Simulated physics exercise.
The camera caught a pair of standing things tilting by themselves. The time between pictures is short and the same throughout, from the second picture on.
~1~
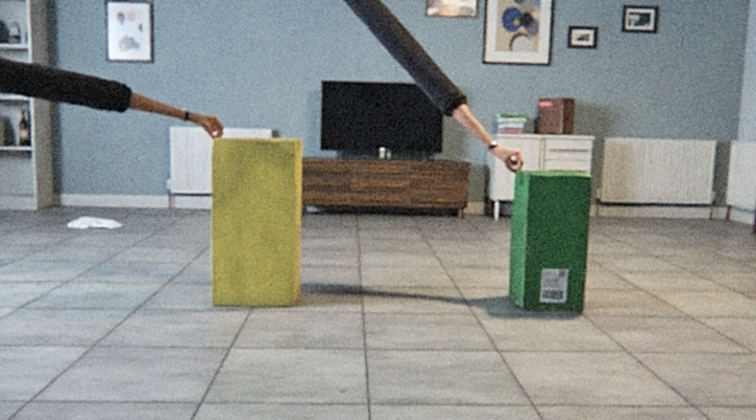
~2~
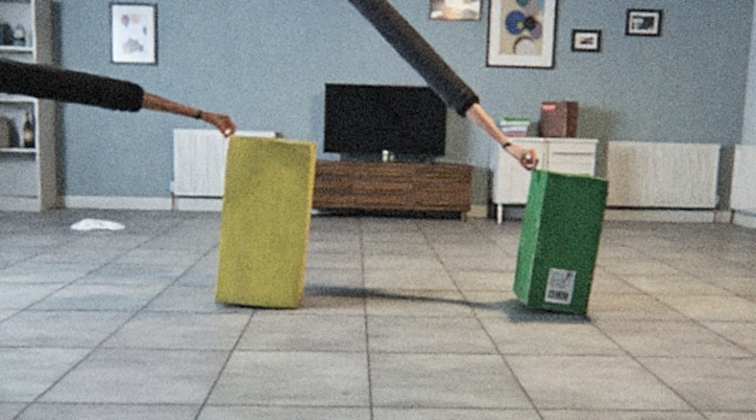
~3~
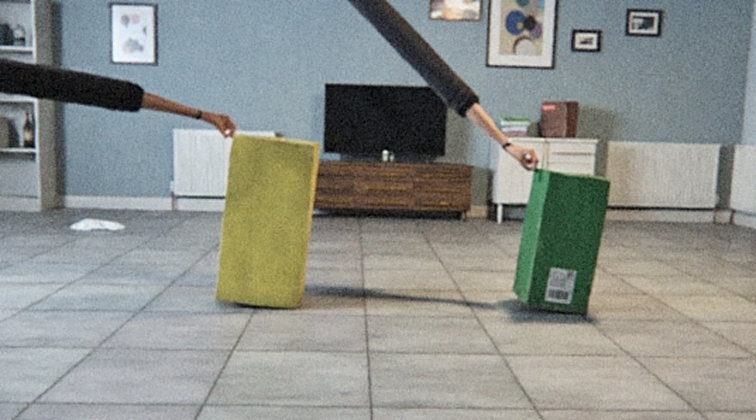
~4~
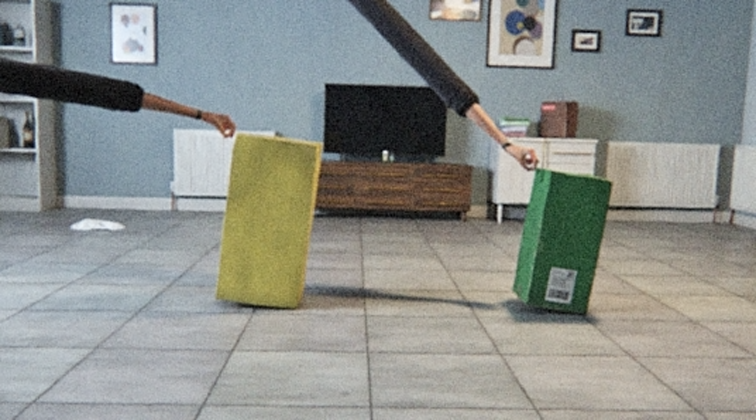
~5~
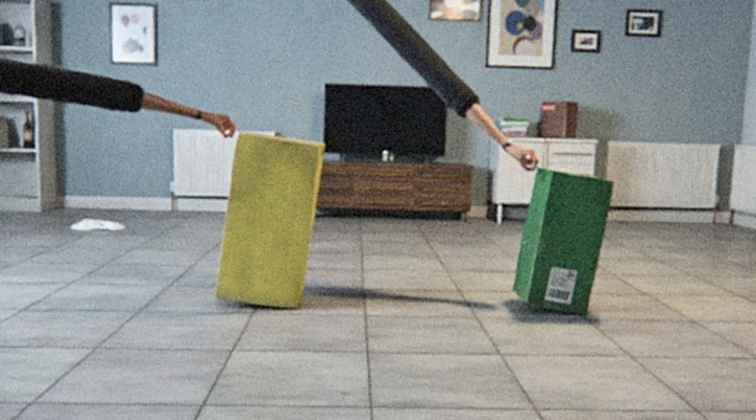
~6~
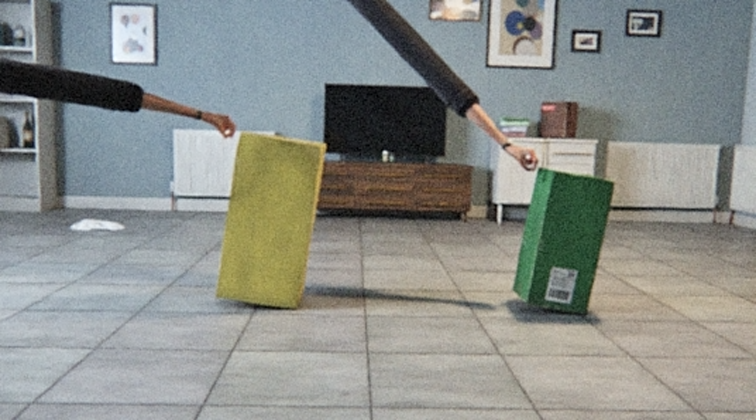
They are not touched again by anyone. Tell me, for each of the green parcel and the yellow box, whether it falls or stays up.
Green parcel: Standing. Yellow box: Standing.
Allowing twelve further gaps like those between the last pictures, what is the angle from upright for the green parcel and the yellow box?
Roughly 2° and 2°.
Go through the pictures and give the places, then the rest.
Green parcel (548, 238) upright; yellow box (258, 220) upright, in the first frame.
Green parcel (559, 239) 6° off upright; yellow box (268, 220) 4° off upright, in the second frame.
Green parcel (560, 239) 7° off upright; yellow box (269, 219) 5° off upright, in the third frame.
Green parcel (561, 239) 8° off upright; yellow box (271, 219) 6° off upright, in the fourth frame.
Green parcel (561, 239) 8° off upright; yellow box (272, 218) 7° off upright, in the fifth frame.
Green parcel (562, 238) 9° off upright; yellow box (273, 218) 8° off upright, in the sixth frame.
Then, 0.20 s on from there, green parcel 4° off upright near (556, 240); yellow box 5° off upright near (268, 220).
Then, 0.32 s on from there, green parcel 3° off upright near (548, 240); yellow box 2° off upright near (257, 221).
Then, 0.54 s on from there, green parcel upright near (553, 241); yellow box upright near (262, 222).
In the end, the green parcel rocks back upright, near (551, 242); the yellow box rocks back upright, near (261, 223).
